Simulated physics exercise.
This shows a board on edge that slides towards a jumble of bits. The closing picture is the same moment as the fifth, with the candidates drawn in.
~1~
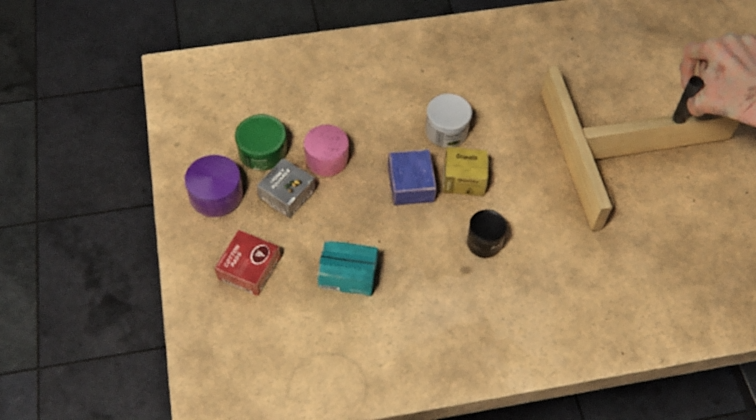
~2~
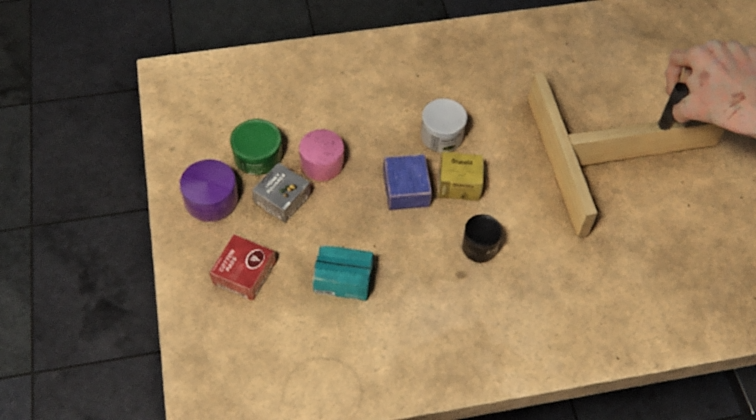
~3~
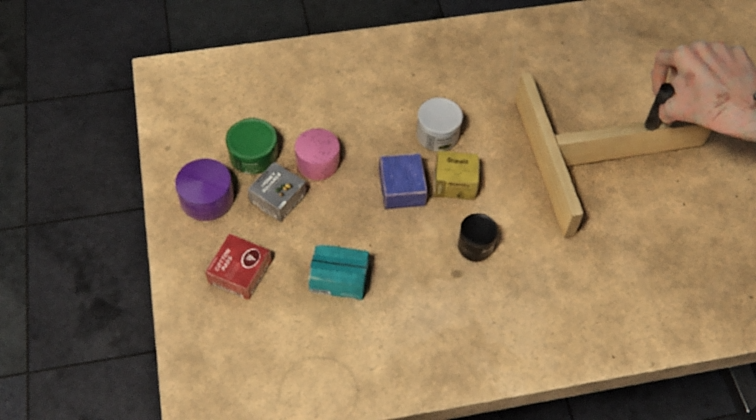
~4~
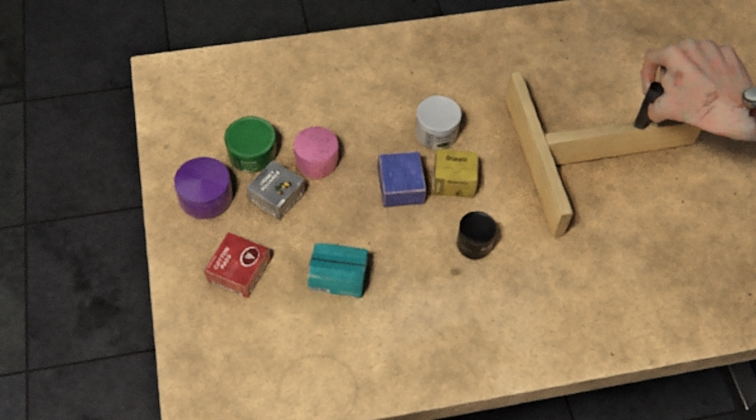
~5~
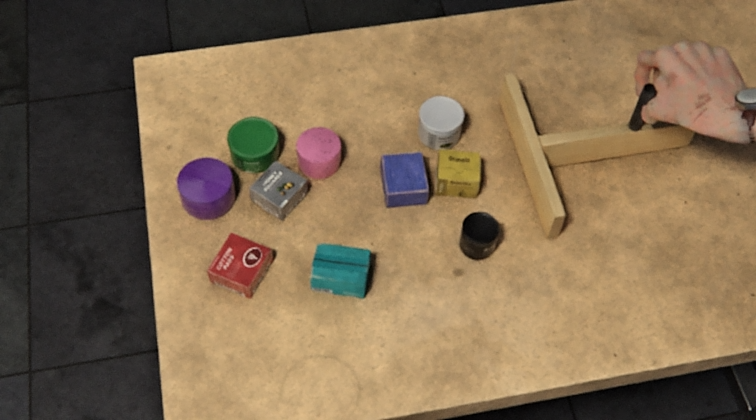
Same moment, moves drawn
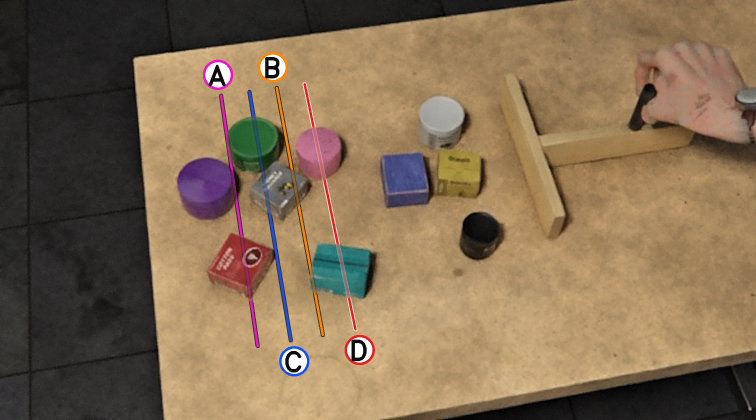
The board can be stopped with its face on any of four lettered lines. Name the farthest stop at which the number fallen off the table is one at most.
Up to line C.
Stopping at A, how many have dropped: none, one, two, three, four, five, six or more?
By then, two.
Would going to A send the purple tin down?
Yes.
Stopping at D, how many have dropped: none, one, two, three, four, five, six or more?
By then, none.
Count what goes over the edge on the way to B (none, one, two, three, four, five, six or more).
The count is none.
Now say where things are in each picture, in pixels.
In the first frame, red box (249, 263); pink pot (326, 150); purple tin (214, 186).
In the second frame, board (565, 140); grey packet (282, 193).
In the third frame, board (550, 140); yellow packet (456, 176).
In the fourth frame, board (540, 140); white jar (438, 123).
In the fifth frame, board (534, 141); blue block (404, 180); red box (241, 266); pink pot (319, 153).
On the marked copy, A at (238, 211); B at (298, 201); C at (268, 206); D at (328, 197).
Taking C. A third of the way, board (442, 155); black tub (435, 244); white jar (400, 130).
Two thirds of the way, board (345, 170); purple tin (186, 188); grey packet (228, 216).
When it is over, board (271, 181); purple tin (152, 190); grey packet (160, 237); none fallen.
As for the rest, A drops two; B is within the limit but short; D is within the limit but short.
